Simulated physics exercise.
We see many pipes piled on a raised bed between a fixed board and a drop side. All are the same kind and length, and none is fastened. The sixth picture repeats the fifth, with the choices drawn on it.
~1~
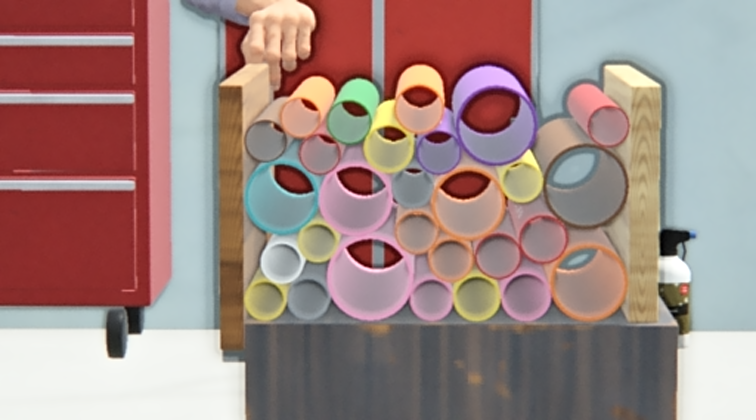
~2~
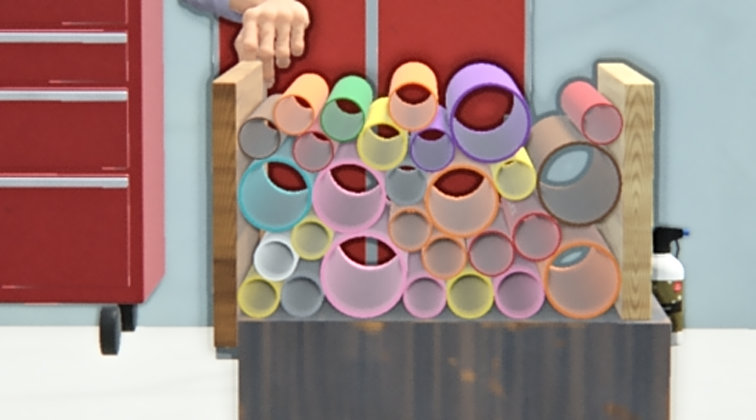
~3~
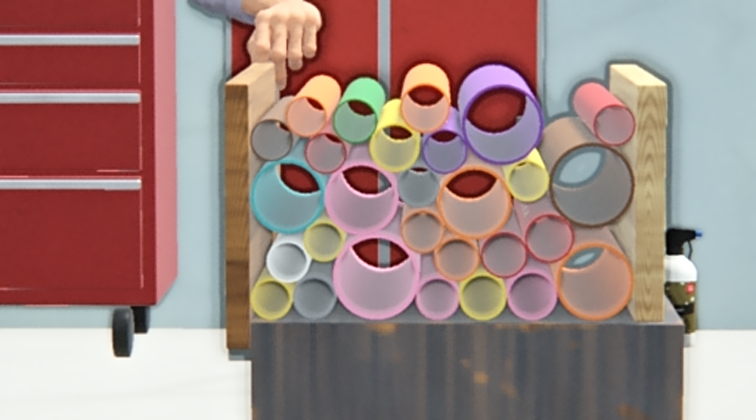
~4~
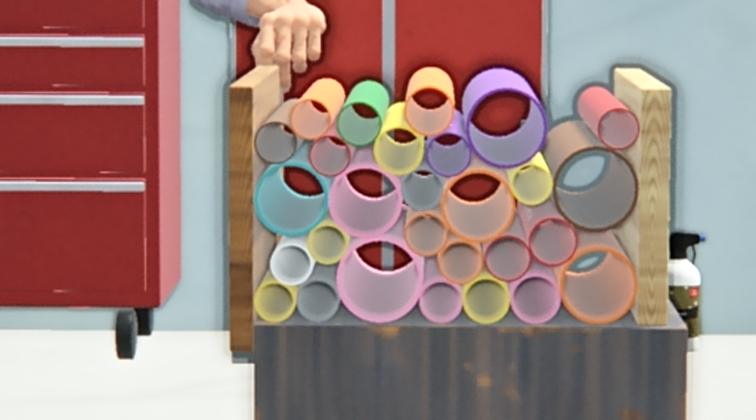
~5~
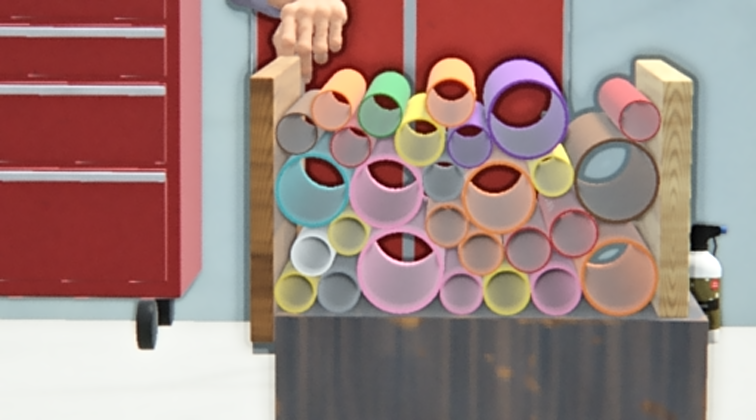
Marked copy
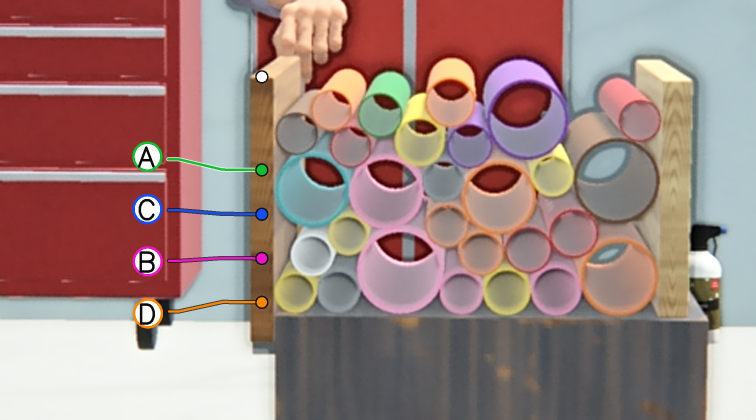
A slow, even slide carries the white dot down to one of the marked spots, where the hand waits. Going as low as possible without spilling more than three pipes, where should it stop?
C is the limit.
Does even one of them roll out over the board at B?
Yes.
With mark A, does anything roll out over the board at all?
Yes, at A.
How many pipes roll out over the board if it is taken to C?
The count is two.
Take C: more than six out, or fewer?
At C, fewer than six.
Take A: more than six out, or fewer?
At A, fewer than six.
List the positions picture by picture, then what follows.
The first picture shows side board (249, 193); a yellow pipe (266, 299); a pink pipe (526, 296).
The second picture shows a pink pipe (520, 294); a red pipe (491, 253).
The third picture shows a brown pipe (591, 185); a yellow pipe (395, 147).
The fourth picture shows an orange pipe (311, 119); side board (259, 195).
The fifth picture shows a yellow pipe (296, 292); a pink pipe (556, 291); a red pipe (528, 250).
On the copy, A at (262, 170); B at (262, 259); C at (262, 215); D at (262, 302); the white dot at (262, 77).
On C. First, top of the board (275, 145).
Then, top of the board (275, 214).
Finally, top of the board (275, 214), two out over the board.
By contrast, A two out over the board; B more than three out over the board; D more than three out over the board.
